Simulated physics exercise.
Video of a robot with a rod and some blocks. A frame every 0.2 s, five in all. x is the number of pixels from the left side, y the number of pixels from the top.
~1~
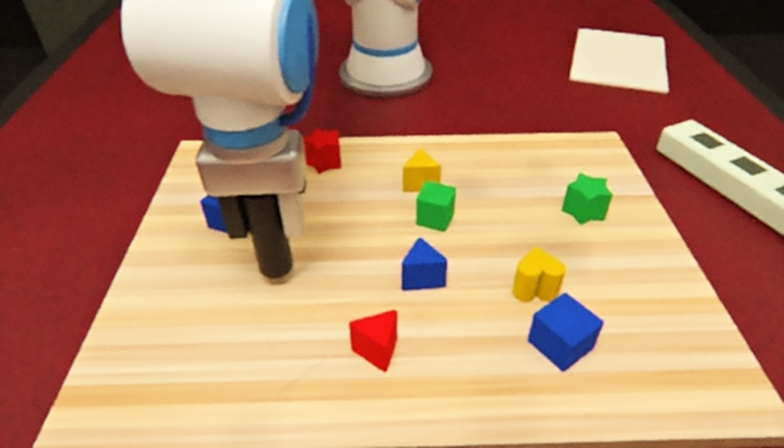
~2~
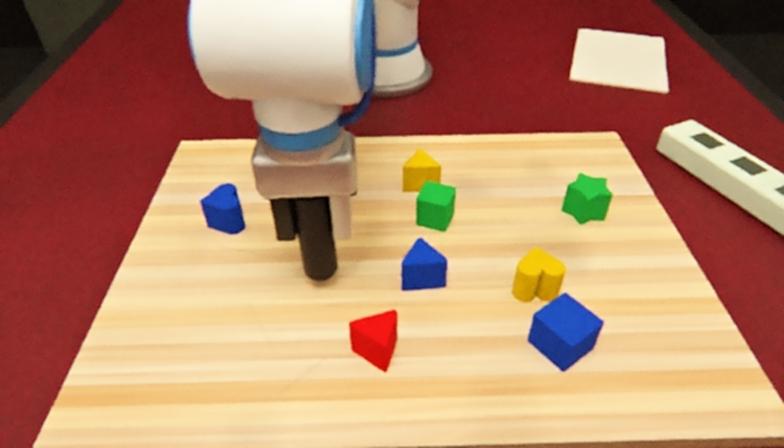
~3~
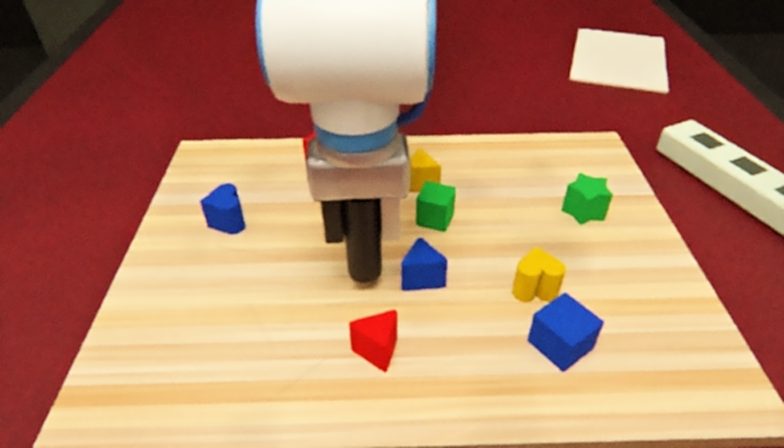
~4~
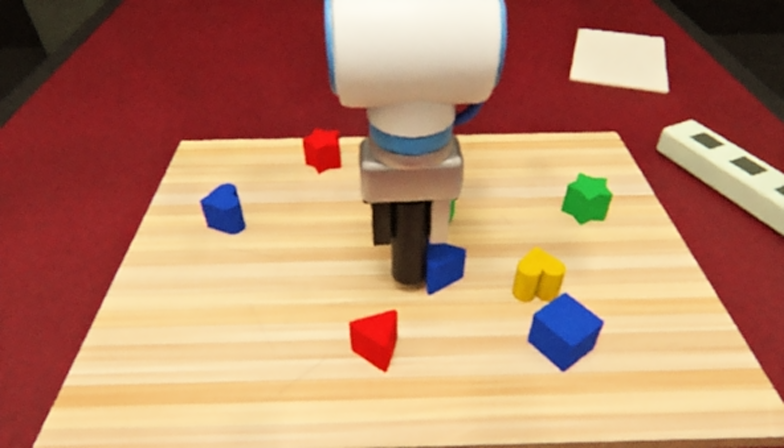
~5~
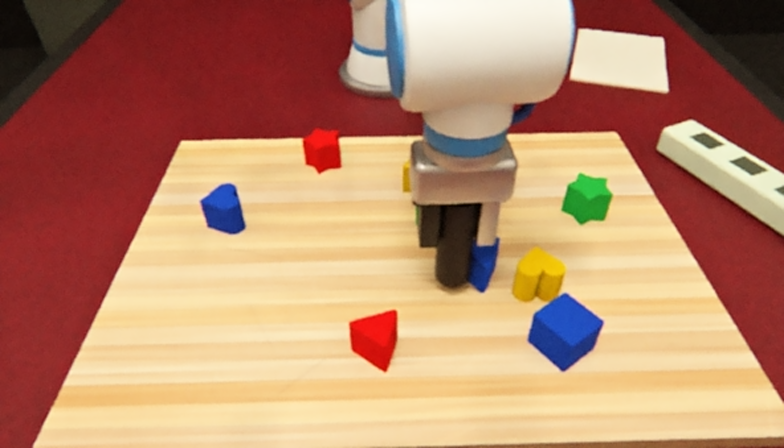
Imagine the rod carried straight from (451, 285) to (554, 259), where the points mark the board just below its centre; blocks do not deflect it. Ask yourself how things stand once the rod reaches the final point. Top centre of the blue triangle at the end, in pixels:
Around (586, 223).
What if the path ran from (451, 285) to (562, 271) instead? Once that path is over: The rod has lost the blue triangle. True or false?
The claim holds.
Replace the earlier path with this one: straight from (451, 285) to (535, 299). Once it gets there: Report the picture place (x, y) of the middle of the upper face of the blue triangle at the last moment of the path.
It comes to (511, 243).
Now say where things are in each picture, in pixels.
Lower end of the rod (276, 268), tops of blocks, blue triangle (423, 253), yellow heart block (541, 263), green star block (591, 185), in the first frame.
Rod (321, 270), blocks as before, in the second frame.
Rod (365, 272), blocks as before, in the third frame.
Rod (409, 274), blue triangle (441, 252), in the fourth frame.
Rod (452, 276), blue triangle (482, 248), yellow heart block (541, 263), green star block (591, 185), in the fifth frame.
The first path, step by step. One third of the way, rod (487, 267); blue triangle (518, 240).
Two thirds of the way, rod (522, 258); blue triangle (556, 234), turned 35° clockwise; yellow heart block (548, 265), turned 20° clockwise.
At the end, rod (556, 250); blue triangle (586, 223), turned 15° clockwise; yellow heart block (548, 265), turned 20° clockwise; green star block not moved.
